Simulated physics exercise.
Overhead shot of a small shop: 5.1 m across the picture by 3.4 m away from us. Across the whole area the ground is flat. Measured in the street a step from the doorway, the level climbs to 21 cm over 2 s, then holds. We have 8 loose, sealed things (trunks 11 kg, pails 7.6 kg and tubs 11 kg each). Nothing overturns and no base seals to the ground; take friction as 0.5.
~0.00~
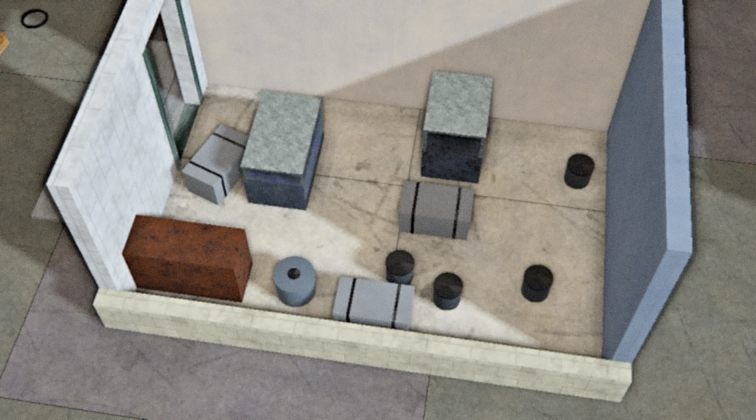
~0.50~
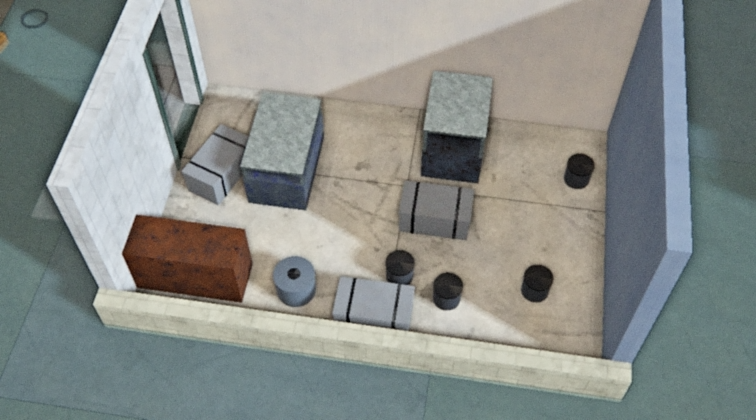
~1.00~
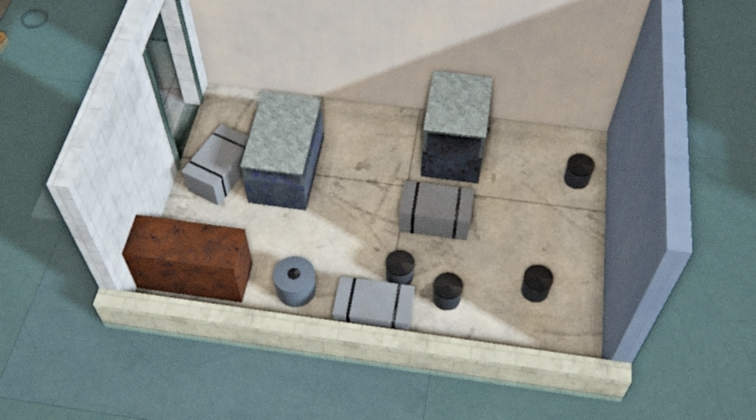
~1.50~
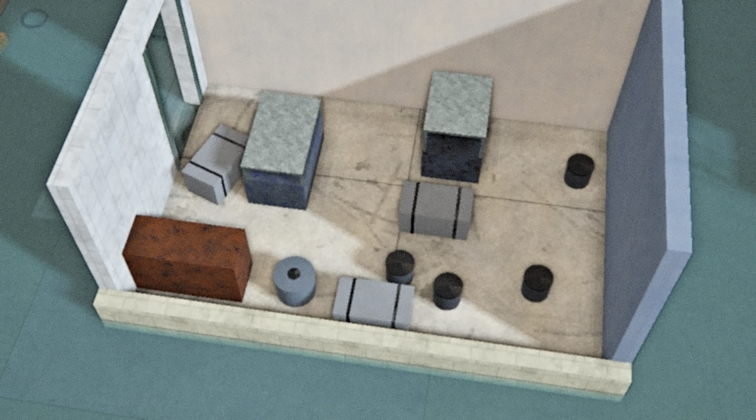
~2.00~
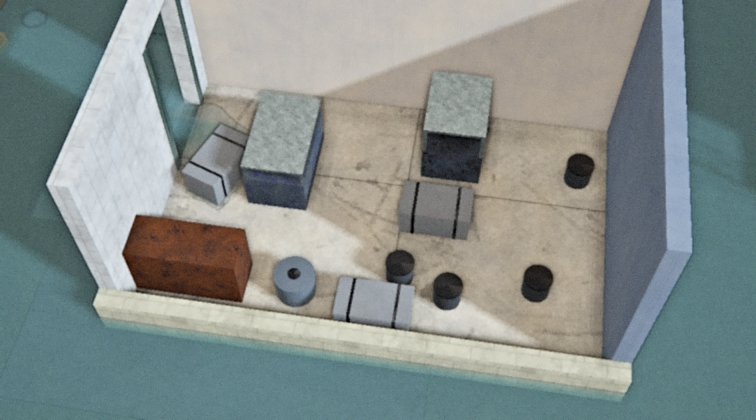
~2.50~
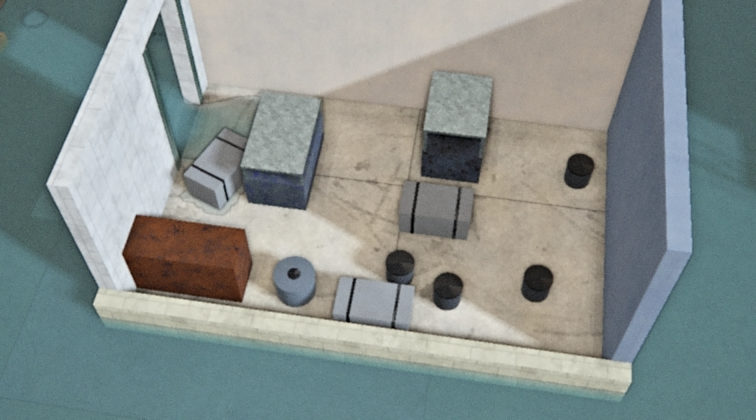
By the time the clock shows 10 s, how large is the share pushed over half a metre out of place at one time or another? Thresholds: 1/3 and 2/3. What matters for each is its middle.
Less than 1/3.
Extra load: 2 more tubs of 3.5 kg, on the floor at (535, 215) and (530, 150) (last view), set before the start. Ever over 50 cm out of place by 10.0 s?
The first: Falls below it. The second: Exceeds it.
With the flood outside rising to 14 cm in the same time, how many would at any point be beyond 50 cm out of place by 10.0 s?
1.
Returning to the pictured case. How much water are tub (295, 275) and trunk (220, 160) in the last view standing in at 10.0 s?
I'd estimate 7 cm for the first and 13 cm for the second.
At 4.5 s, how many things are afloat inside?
I'd say 1 of them.
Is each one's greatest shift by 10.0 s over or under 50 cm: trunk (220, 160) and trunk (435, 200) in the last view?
Taking them in order, the first is above the mark and the second is above the mark.
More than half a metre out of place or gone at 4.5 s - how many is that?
I make it 1.
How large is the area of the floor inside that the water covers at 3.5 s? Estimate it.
Roughly 4.0 m2.
After 3.5 s 0 of 8 are over 50 cm from their spots; 0 afloat.
After 4.5 s 1 of 8 are over 50 cm from their spots; 1 afloat.
After 7.0 s 0 of 8 are over 50 cm from their spots; 1 afloat.
After 10.0 s 2 of 8 are over 50 cm from their spots, and 2 have been at some point; 4 afloat.
